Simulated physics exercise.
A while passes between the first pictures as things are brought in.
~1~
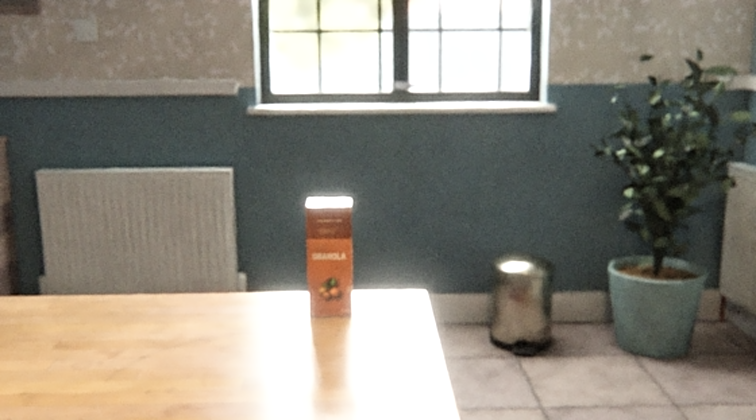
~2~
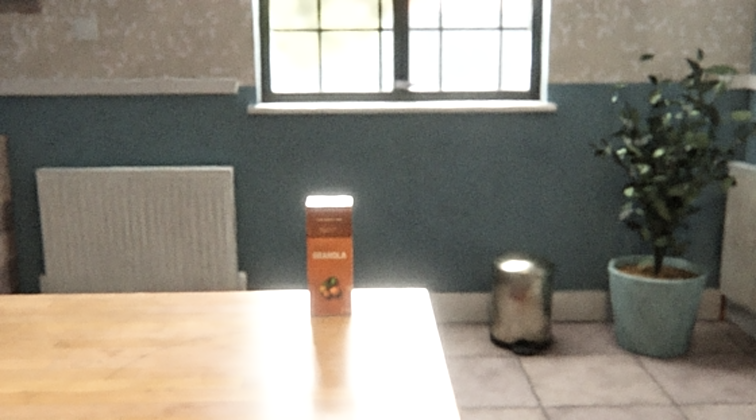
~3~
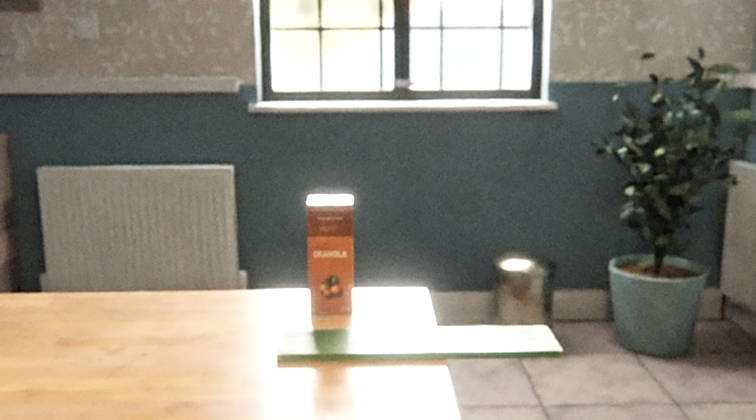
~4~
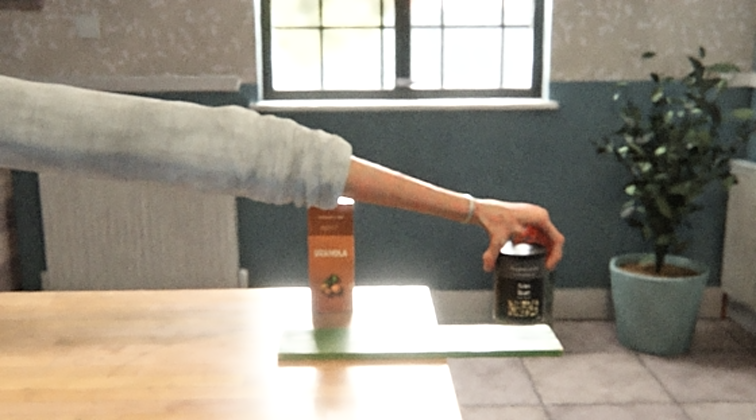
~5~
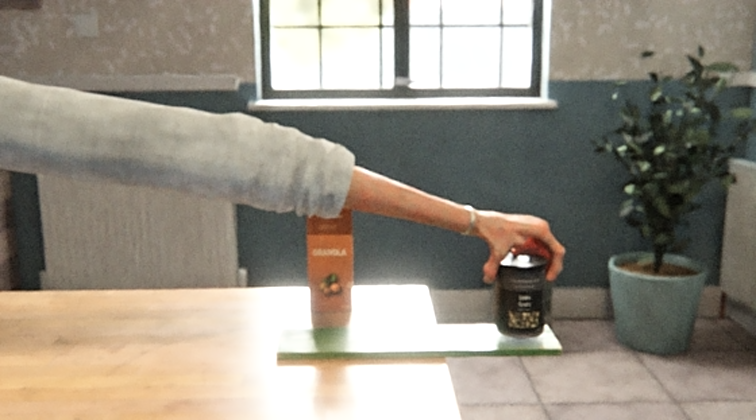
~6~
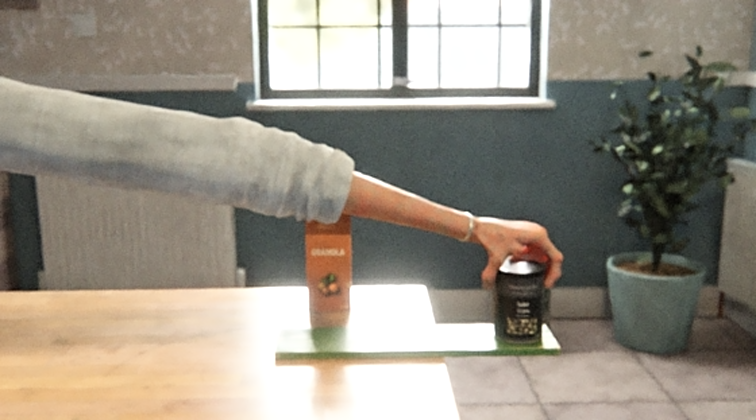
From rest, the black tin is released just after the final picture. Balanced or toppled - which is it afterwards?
Off the end.
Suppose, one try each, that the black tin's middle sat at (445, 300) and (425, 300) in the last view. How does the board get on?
Stays put, then stays put.
Then, 0.40 s past the last view, black tin now down on the floor or falling; green board rocked 51° from its first pose.
Then, 0.60 s past the last view, green board now down on the floor or falling.
Then, 0.70 s past the last view, things are still on the move.
Then, 0.90 s past the last view, as before.
Finally, down on the floor or falling, black tin and green board; orange carton still in place. The board tips off the edge.
